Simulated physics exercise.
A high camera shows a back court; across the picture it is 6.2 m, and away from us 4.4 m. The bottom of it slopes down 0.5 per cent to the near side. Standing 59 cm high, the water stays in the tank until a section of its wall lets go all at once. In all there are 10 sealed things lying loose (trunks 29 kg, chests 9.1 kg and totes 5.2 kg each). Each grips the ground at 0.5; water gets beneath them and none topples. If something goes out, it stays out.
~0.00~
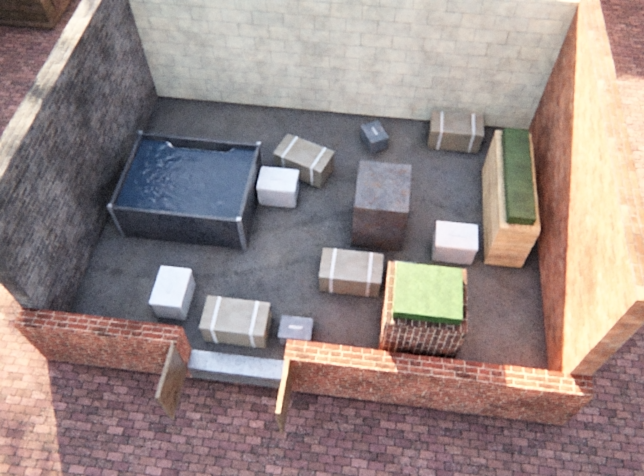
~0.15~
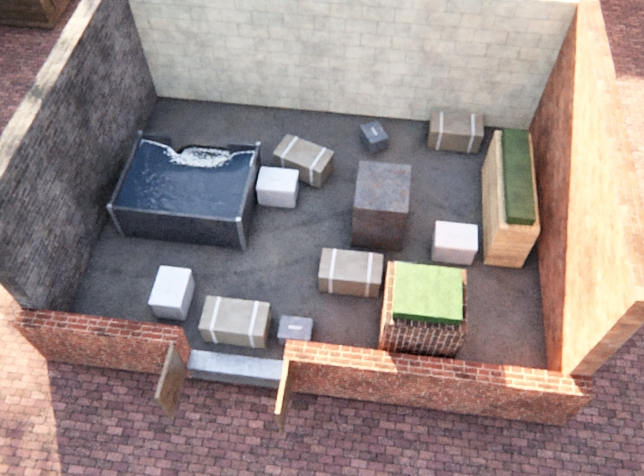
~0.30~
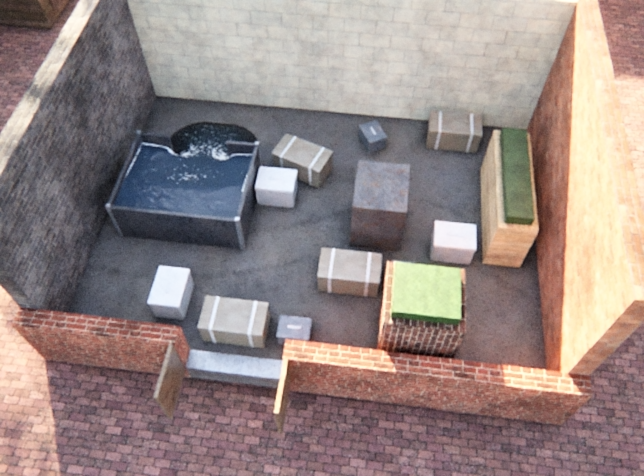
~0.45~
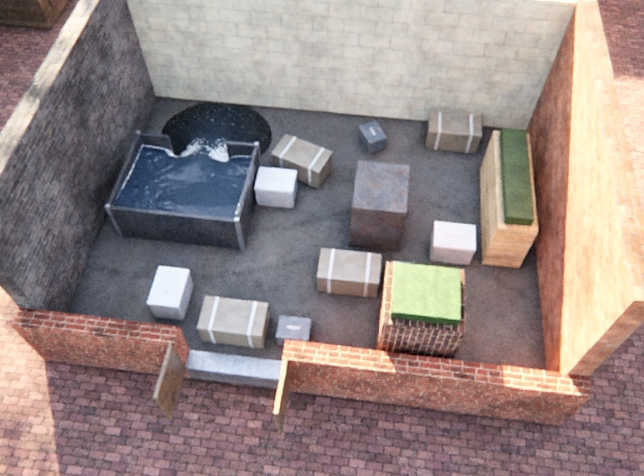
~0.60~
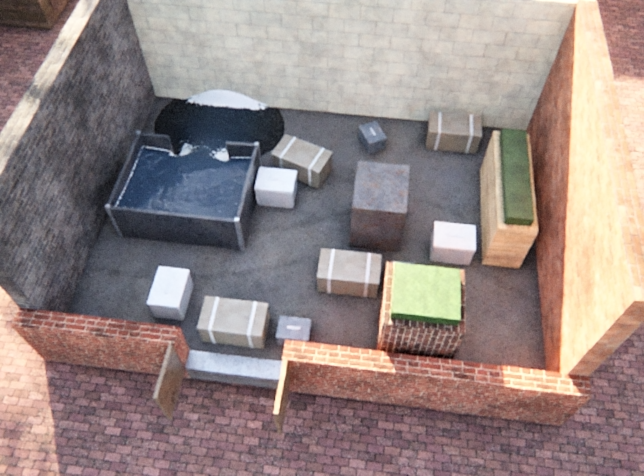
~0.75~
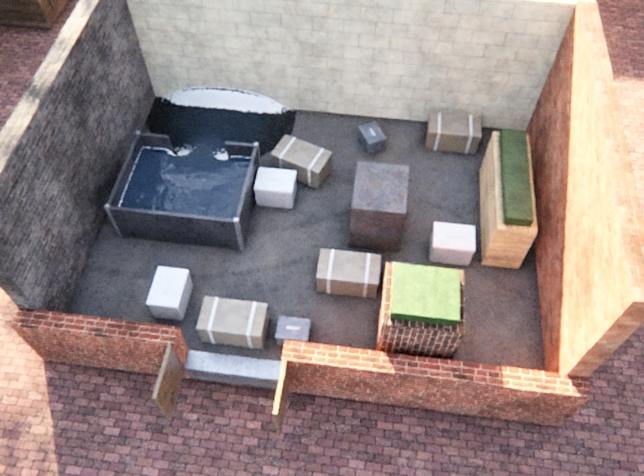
At first, a dark rectangular tank brimming with water stands at the left of a walled court scattered with chests and boxes. Then water pours through a gap in its far side, and a dark pool spreads behind it to the back wall, while the chests and boxes stay still.
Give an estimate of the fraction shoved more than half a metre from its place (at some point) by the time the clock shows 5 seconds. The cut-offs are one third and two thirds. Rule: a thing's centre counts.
The count will not reach a third.
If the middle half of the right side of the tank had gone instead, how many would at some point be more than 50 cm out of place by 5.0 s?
Then the count would be 5.
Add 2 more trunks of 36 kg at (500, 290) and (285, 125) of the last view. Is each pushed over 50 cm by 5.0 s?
First stays inside, then goes beyond.
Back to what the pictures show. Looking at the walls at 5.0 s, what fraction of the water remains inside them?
100 %.
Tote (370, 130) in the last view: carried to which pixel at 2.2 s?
It ends up close to (414, 157).
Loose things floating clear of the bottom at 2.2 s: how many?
Then: 0.
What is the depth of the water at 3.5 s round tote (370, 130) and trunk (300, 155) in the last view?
Roughly 11 and 3 cm.
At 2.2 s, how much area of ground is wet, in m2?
Near 10.0 m2 in all.
After 1.1 s 0 of 10 are over 50 cm from their spots; 0 afloat.
After 2.2 s 1 of 10 are over 50 cm from their spots; 0 afloat.
After 3.5 s 1 of 10 are over 50 cm from their spots; 1 afloat.
After 5.0 s 3 of 10 are over 50 cm from their spots, and 3 have been at some point; 1 afloat.
